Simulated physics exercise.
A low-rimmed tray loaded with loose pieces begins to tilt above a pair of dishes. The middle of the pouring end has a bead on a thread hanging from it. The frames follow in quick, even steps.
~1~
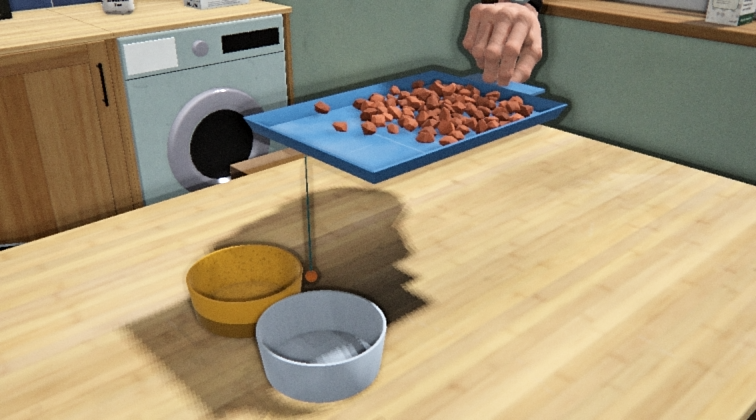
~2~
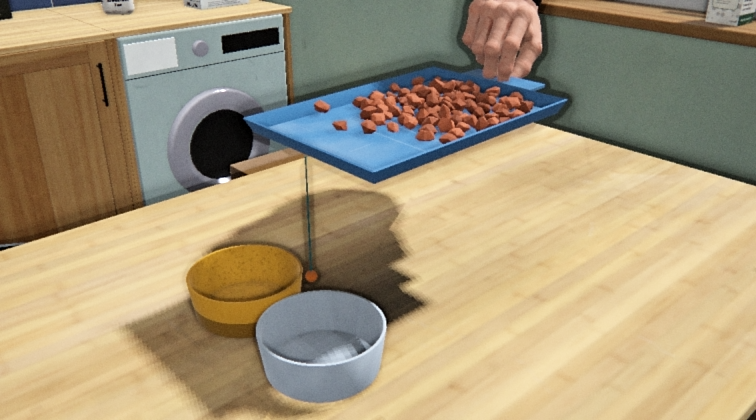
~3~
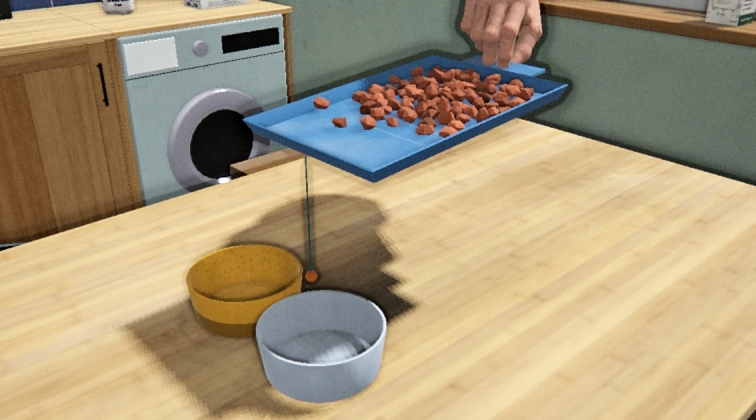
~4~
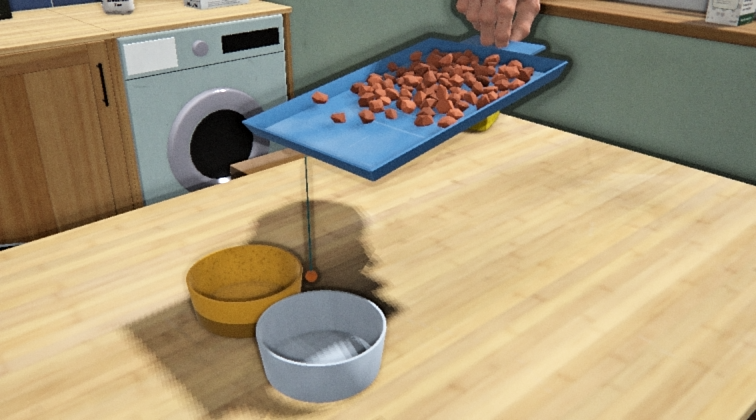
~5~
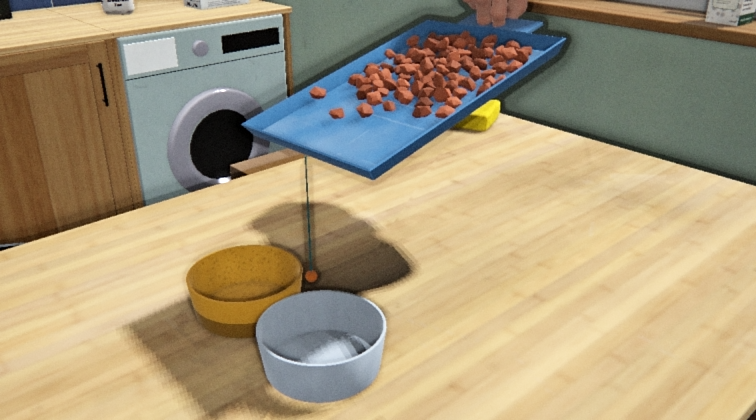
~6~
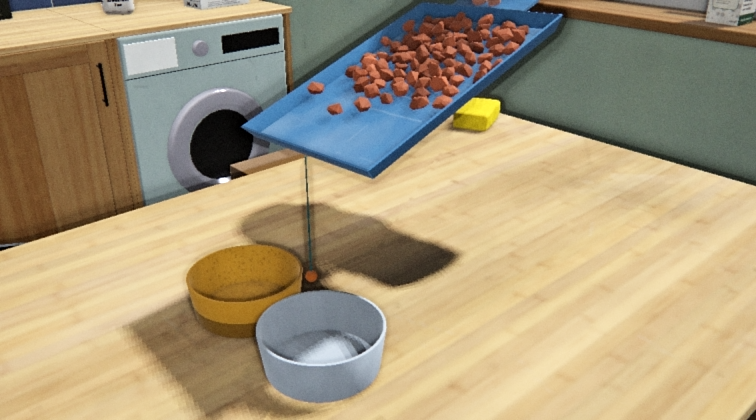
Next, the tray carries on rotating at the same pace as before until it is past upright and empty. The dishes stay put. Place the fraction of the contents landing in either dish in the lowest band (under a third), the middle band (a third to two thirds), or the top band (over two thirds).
The share caught will be moderate, a third to two thirds of the load.
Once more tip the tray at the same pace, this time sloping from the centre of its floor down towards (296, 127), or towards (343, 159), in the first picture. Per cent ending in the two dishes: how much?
80 % and 40 %, roughly.
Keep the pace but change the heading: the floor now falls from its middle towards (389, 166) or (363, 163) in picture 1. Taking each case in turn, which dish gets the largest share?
In the first case it's the dish to the right, and in the second it's the dish to the right.
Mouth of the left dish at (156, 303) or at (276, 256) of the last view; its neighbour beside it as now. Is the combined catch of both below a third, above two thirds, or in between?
Case one, one to two thirds; case two, less than a third.
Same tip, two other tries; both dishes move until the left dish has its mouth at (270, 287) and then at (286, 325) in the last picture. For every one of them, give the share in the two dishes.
40 %, then 20 %.
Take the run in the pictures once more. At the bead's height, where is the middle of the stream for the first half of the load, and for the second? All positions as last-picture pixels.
The first part at (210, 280); the rest at (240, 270).
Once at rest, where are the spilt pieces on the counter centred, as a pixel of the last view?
Approximate centre, last frame: (142, 375).
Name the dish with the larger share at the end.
More ends up in the one on the left.
Shortly afterwards, tray tipped steeply; near two thirds on the tray; near a third in the air.
Next, tray tipped past a quarter turn; a little in the right dish; near a third in the left dish; near half outside both; only a few in the air.
Some moments later, tray tipped past a quarter turn; a little in the right dish; near a third in the left dish; near half outside both.
In the end, tray tipped past a quarter turn; a little in the right dish; near a third in the left dish; near half outside both.
